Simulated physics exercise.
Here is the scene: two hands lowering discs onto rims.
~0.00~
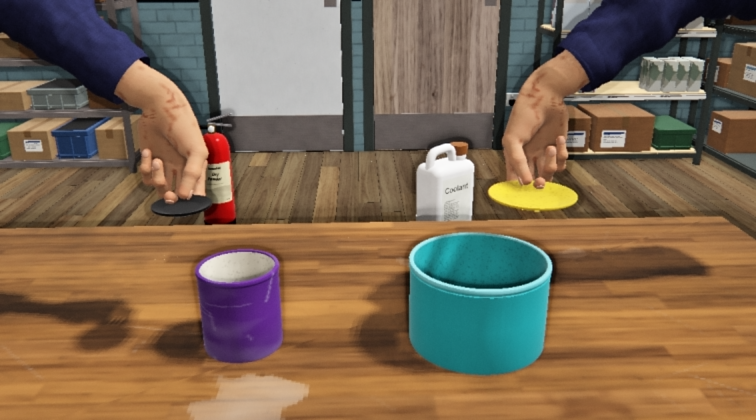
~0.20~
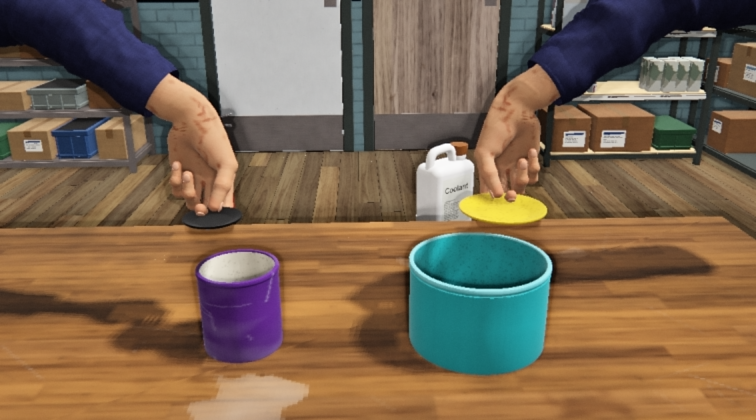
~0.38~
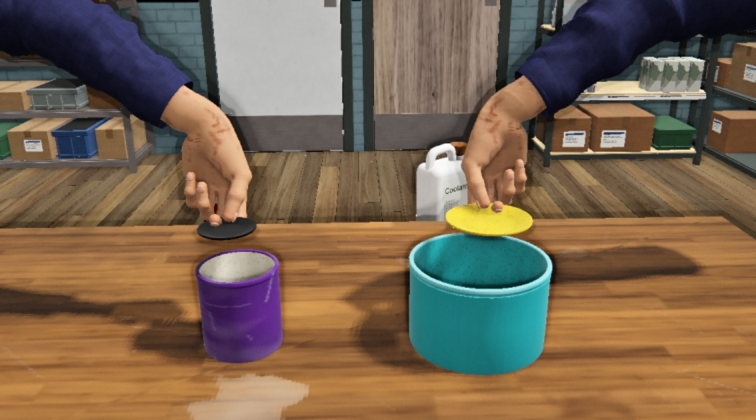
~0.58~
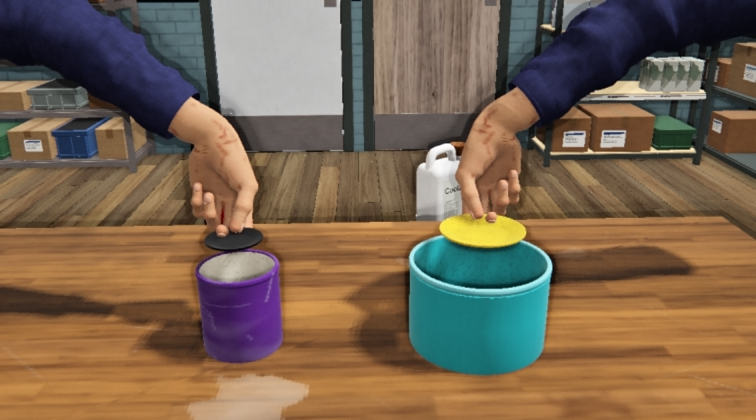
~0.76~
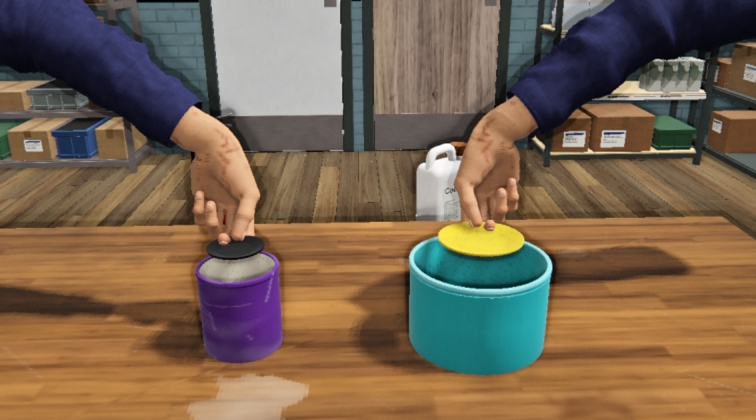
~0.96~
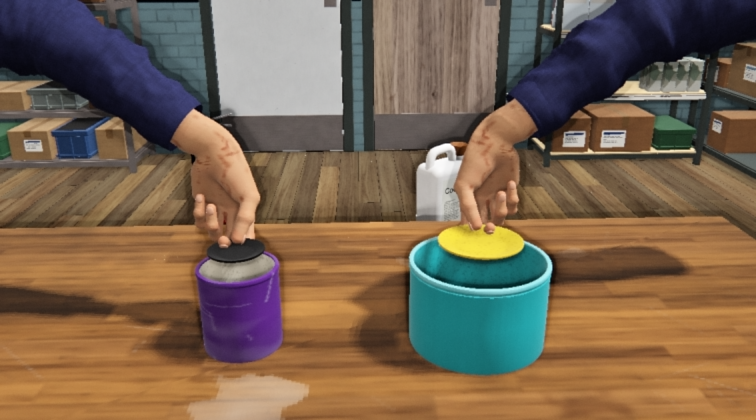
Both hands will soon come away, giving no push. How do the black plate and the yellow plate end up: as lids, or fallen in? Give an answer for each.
The black plate ends up fallen in, the yellow plate ends up fallen in.
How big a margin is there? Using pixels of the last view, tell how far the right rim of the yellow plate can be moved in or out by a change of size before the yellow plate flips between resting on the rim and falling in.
Right, by roughly 24 pixels.
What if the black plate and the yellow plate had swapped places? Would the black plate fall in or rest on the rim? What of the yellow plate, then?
Swapped, the black plate slides in and the yellow plate is held up.
Around 1.10 s, black plate travelled about its own width near (239, 288); yellow plate travelled a little near (478, 280).
Finally (1.9 s), the black plate drops inside, near (244, 335); the yellow plate drops inside, near (476, 329).
